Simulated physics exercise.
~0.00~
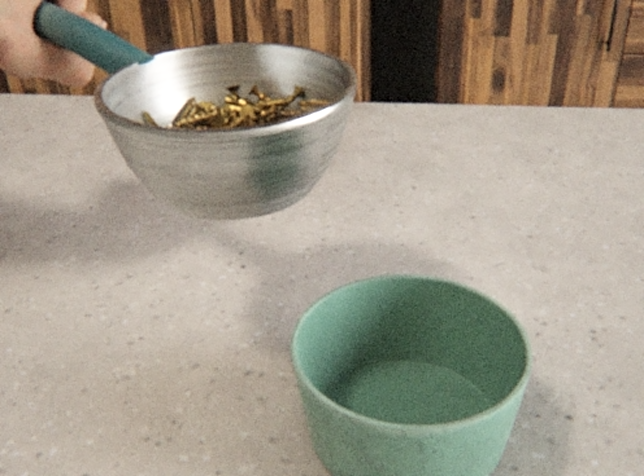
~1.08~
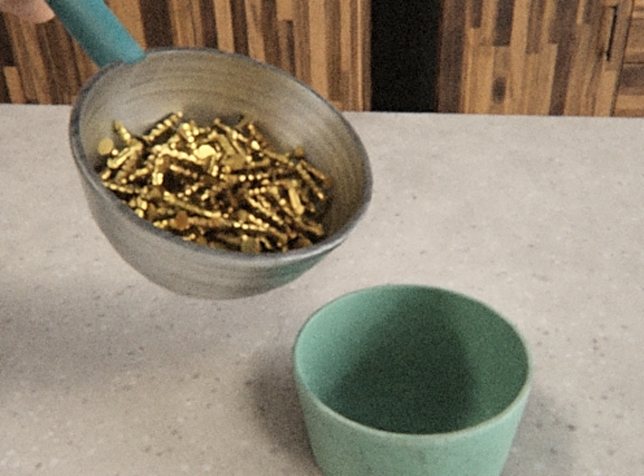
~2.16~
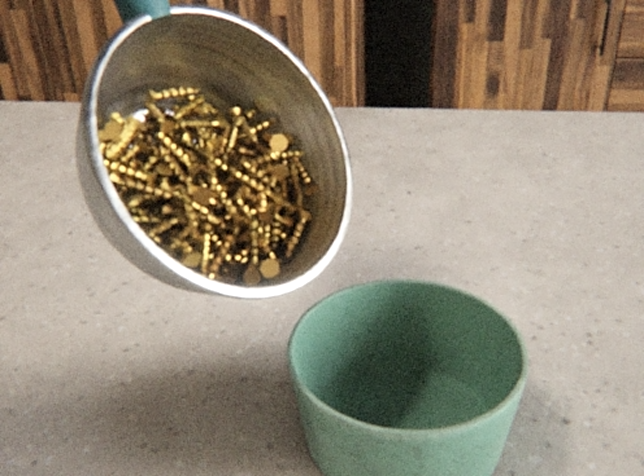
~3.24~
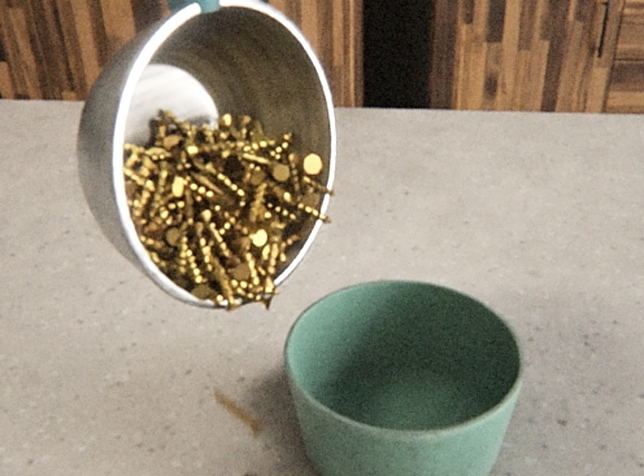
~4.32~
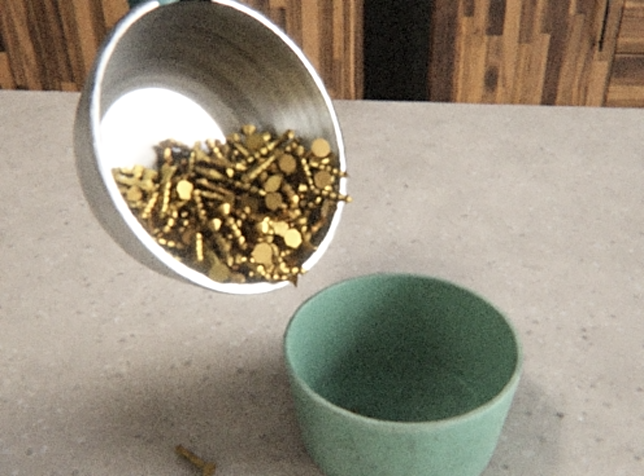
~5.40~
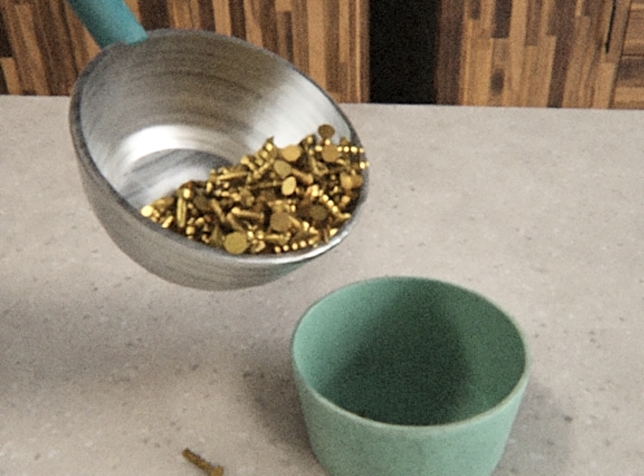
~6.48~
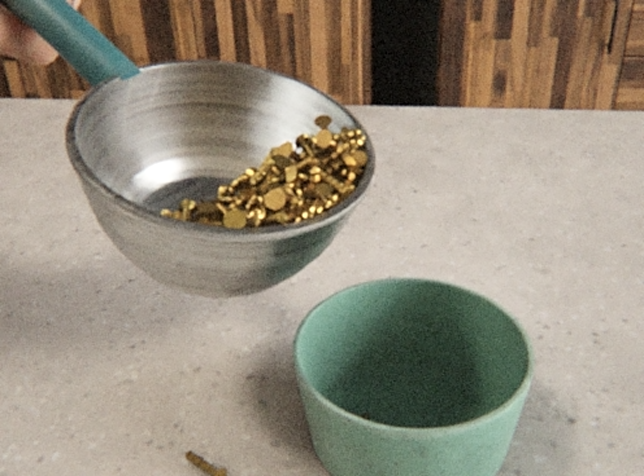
The clip shows a hand tipping a metal bowl of brass-coloured screws by its teal handle toward a green dish on a speckled countertop. A screw falls onto the counter left of the dish, then the bowl tilts back, still holding nearly all the screws, while the dish stays empty.
